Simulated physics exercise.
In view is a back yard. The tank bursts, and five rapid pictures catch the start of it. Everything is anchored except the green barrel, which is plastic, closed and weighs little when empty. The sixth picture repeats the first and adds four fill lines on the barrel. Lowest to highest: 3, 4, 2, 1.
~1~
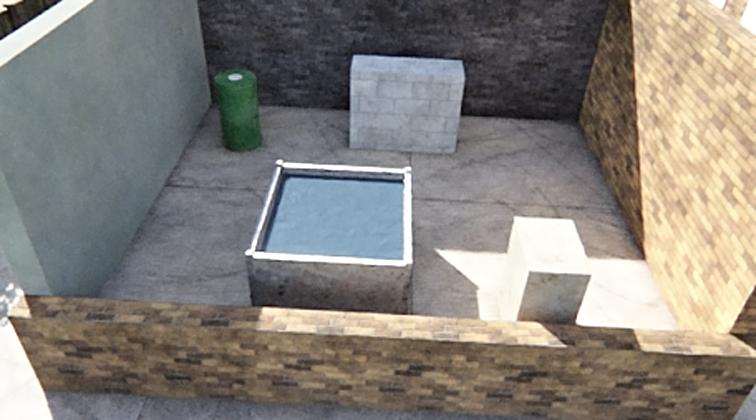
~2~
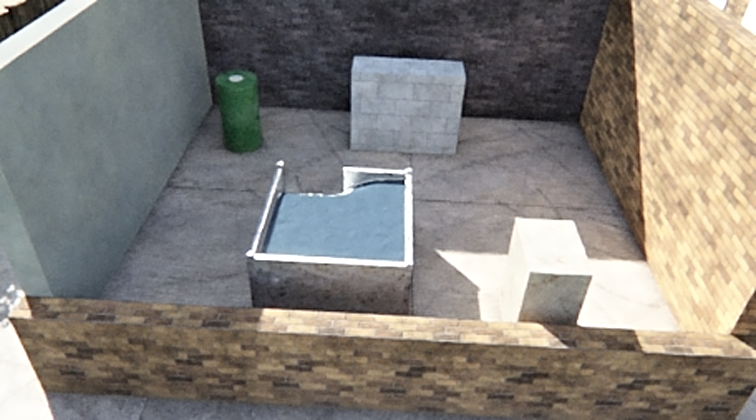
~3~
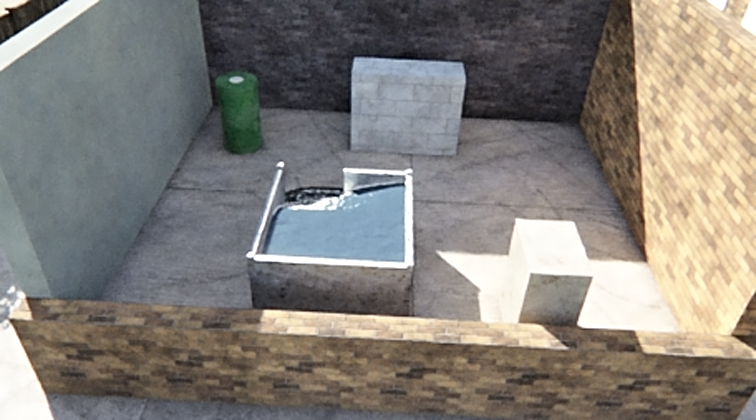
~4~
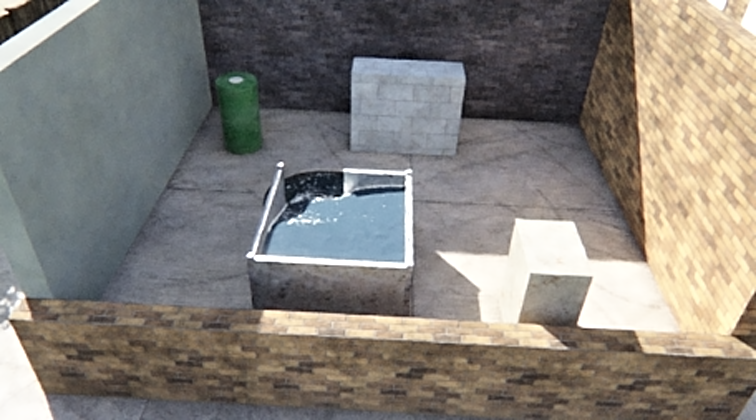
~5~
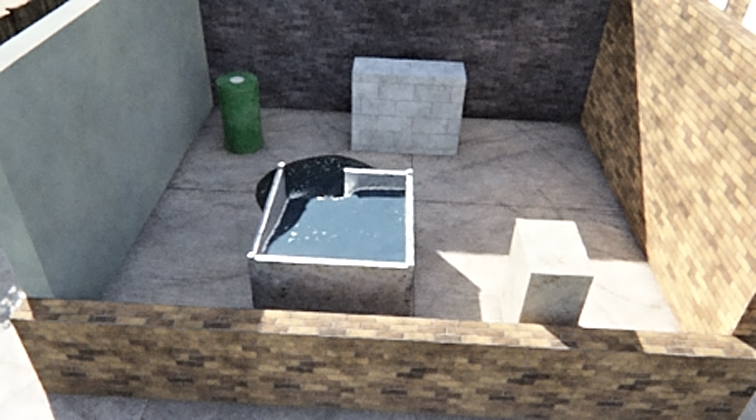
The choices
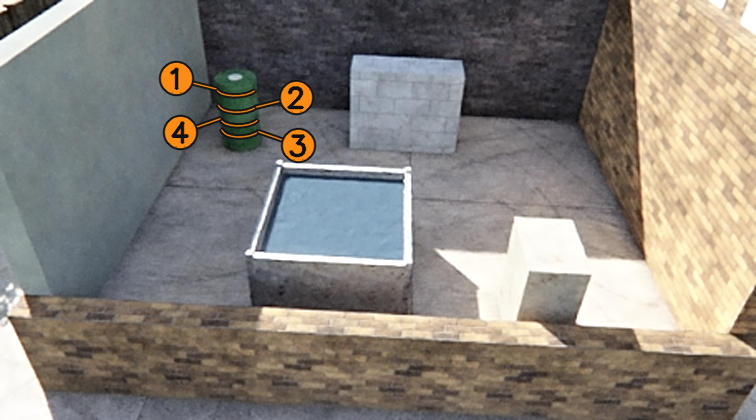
At first, a square tank brimming with water stands in a walled back yard, near a green barrel and a block wall. Then a gap appears at the left of its far side and water pours out through it, the level inside dropping as a dark pool spreads over the ground behind.
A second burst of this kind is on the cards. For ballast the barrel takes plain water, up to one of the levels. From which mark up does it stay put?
The limit is 3.
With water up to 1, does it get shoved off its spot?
No, that is safe.
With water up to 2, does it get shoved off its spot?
No.
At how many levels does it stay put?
All of them.
In orange, 1 at (232, 95); 2 at (234, 112); 3 at (237, 137); 4 at (235, 125); from the bottom up 3, 4, 2, 1.
With 1, it does not move.
With 2, it does not move.
With 3, it does not move.
With 4, it does not move.
